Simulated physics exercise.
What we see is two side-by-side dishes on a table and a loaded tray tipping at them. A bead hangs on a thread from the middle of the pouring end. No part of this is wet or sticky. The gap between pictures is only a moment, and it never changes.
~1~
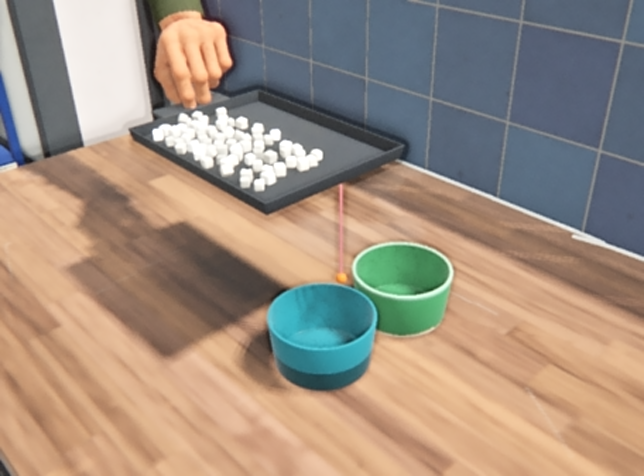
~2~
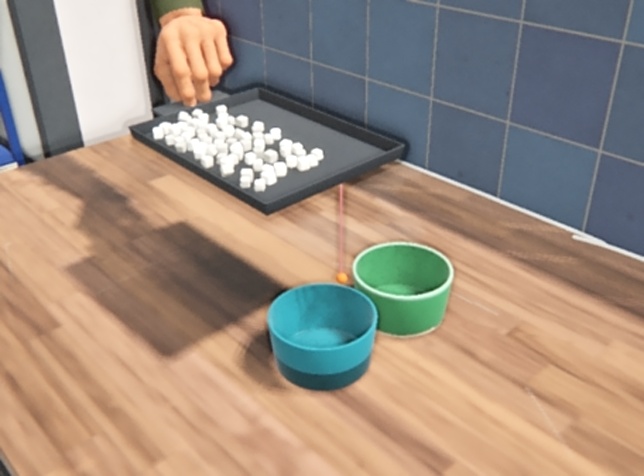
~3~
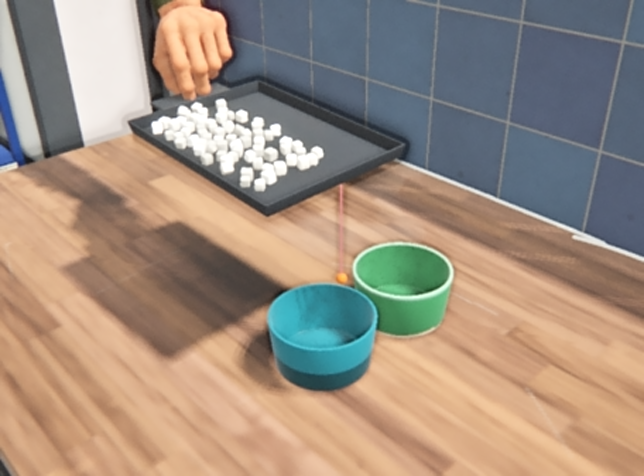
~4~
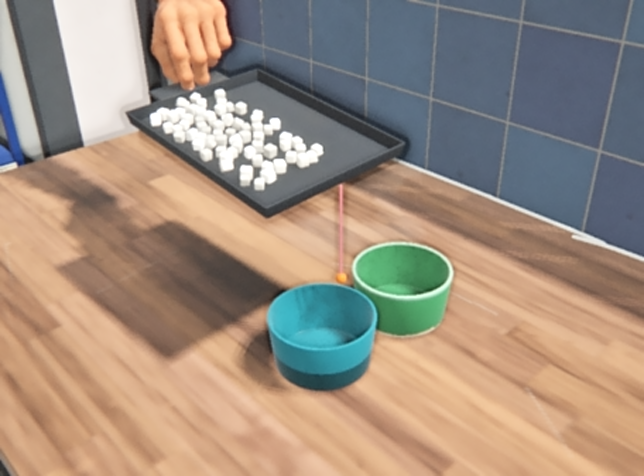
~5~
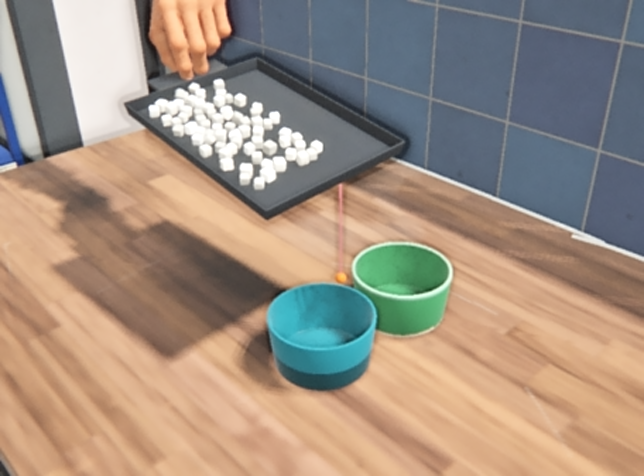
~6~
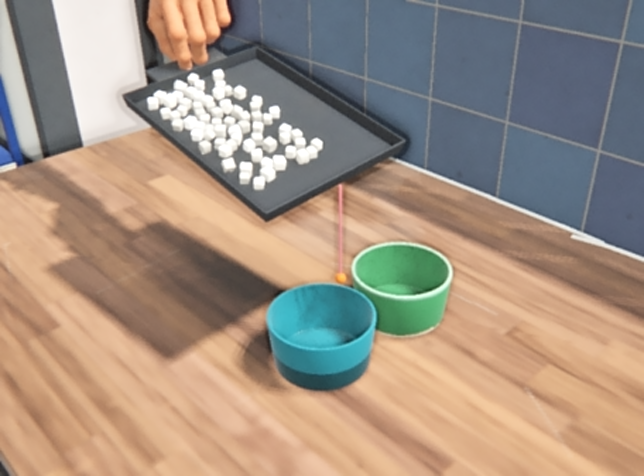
A dark tray of white cubes tilting gradually as a hand hovers at its far end, above teal and green bowls.
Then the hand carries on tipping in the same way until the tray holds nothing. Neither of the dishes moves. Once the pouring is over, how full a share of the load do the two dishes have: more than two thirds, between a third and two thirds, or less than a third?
A third to two thirds.
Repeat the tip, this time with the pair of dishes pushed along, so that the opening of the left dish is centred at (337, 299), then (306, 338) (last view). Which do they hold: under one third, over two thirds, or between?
The first try: Under a third. The second: Beyond two thirds.
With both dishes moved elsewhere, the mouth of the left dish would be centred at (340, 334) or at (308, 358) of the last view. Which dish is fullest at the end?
So at the first spot it's the one placed on the left, and at the second spot it's the one placed on the left.
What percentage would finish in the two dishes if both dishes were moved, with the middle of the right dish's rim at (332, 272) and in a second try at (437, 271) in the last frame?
Trial 1 near 30 percent, trial 2 near 40 percent.
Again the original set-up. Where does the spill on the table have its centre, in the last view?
Around (296, 430).
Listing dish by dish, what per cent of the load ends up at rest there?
Left dish: Around 50 in a hundred; right dish: Around 0 in a hundred.
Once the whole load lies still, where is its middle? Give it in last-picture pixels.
Resting centre, last frame: Roughly (310, 383).
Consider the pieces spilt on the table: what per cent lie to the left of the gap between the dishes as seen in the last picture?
About 80 percent.
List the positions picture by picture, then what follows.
Corners of the pouring end at (266, 201) and (400, 145), level; middle of the load at (231, 145), sugar cubes; left dish at (360, 359); right dish at (439, 307); bead on its thread at (341, 278), in the first frame.
Corners of the pouring end at (266, 202) and (400, 145), level; middle of the load at (231, 143), in the second frame.
Corners of the pouring end at (267, 203) and (401, 144), tipped barely, lowest at the left corner; middle of the load at (231, 140), in the third frame.
Corners of the pouring end at (267, 205) and (401, 143), tipped a little, lowest at the left corner; middle of the load at (230, 134), in the fourth frame.
Corners of the pouring end at (267, 208) and (401, 141), tipped a little, lowest at the left corner; middle of the load at (230, 128), in the fifth frame.
Corners of the pouring end at (267, 210) and (401, 140), tipped a little, lowest at the left corner; middle of the load at (229, 123); left dish at (359, 359); right dish at (438, 307), in the sixth frame.
Soon after the last picture, tray tipped steeply; all on the tray.
A little later, tray tipped right over; all on the tray.
Later still, tray tipped past a quarter turn; about half in the left dish; about half outside both.
At rest, tray tipped past a quarter turn; about half in the left dish; none in the right dish; about half outside both.
